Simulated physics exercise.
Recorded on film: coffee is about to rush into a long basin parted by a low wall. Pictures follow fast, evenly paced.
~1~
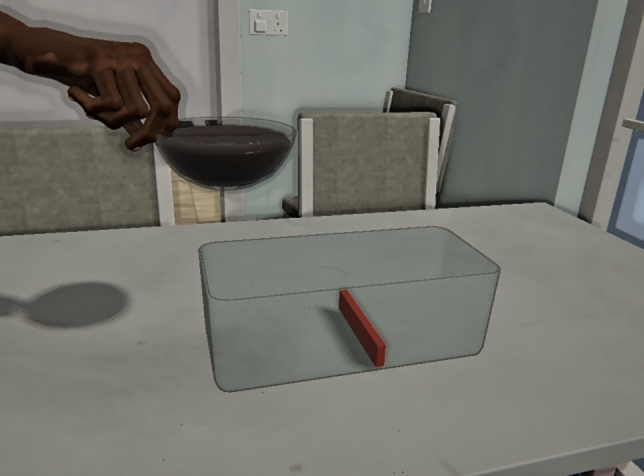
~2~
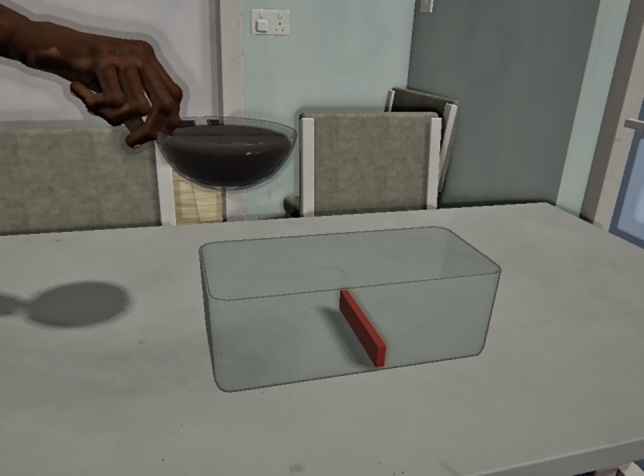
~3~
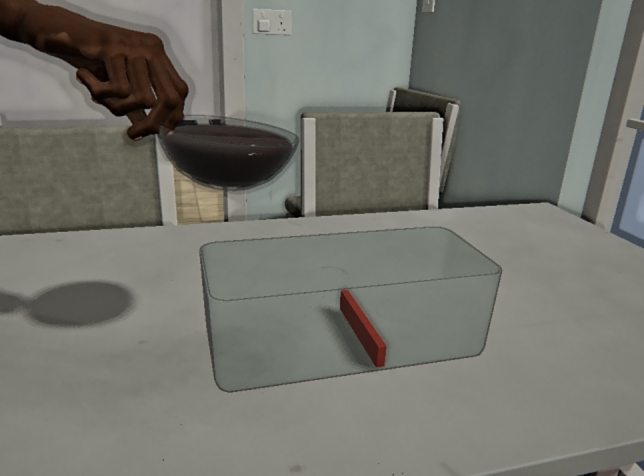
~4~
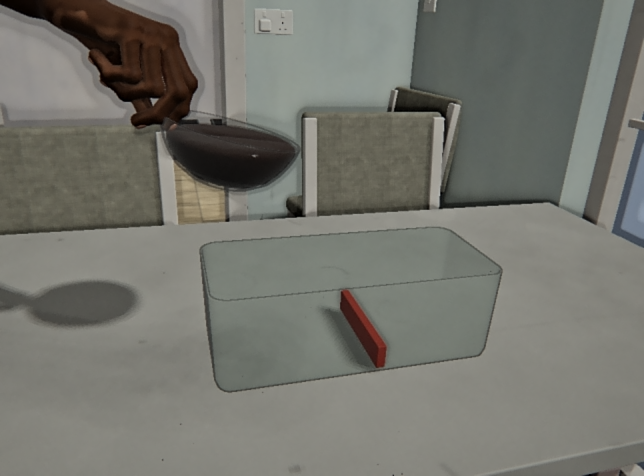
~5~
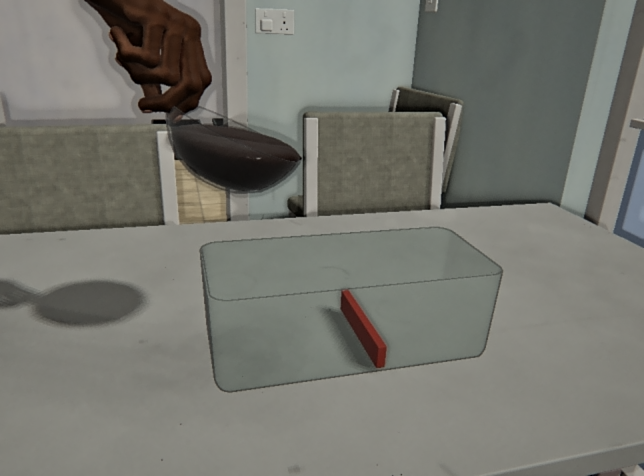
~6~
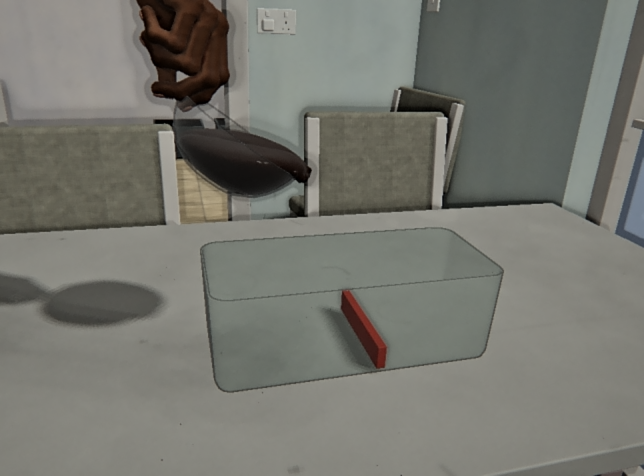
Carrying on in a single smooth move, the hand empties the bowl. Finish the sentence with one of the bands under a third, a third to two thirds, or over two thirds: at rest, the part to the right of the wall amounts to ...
At rest, the part to the right of the wall amounts to under a third.
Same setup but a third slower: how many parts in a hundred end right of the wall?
Roughly 10 percent.
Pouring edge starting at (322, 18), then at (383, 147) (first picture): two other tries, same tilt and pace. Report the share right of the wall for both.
First place gives some 50 %, second place some 75 %.
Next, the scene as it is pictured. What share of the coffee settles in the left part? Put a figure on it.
Share: Roughly 80 %.
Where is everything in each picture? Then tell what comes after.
It leans 0°; its right rim is at (293, 130); the coffee meets the walls at (157, 138) and (288, 136); the long basin's rim runs from (204, 271) to (471, 248); the wall's top is at (361, 316), in the first frame.
It leans 2°; its right rim is at (294, 132); the coffee meets the walls at (158, 137) and (289, 137), in the second frame.
It leans 7°; its right rim is at (296, 138); the coffee meets the walls at (161, 134) and (290, 140), in the third frame.
It leans 14°; its right rim is at (297, 147); the coffee meets the walls at (164, 130) and (294, 143), in the fourth frame.
It leans 25°; its right rim is at (297, 160); the coffee meets the walls at (171, 130) and (288, 150); 3 per cent is over the edge, in the fifth frame.
It leans 37°; its right rim is at (294, 174); the coffee meets the walls at (177, 135) and (275, 153); 13 per cent is over the edge, in the sixth frame.
A moment on, the bowl is tipped right over and 1 per cent is still to pour, 81 is left of the wall and 0 right of it.
Next, the bowl is tipped right over and 0 per cent is still to pour, 79 is left of the wall and 12 right of it.
Then the bowl is tipped right over and 0 per cent is still to pour, 78 is left of the wall and 17 right of it.
Later the bowl is tipped right over and 0 per cent is still to pour, 78 is left of the wall and 17 right of it.
Finally, 78 per cent lies left of the wall, 17 right of it and 5 outside.
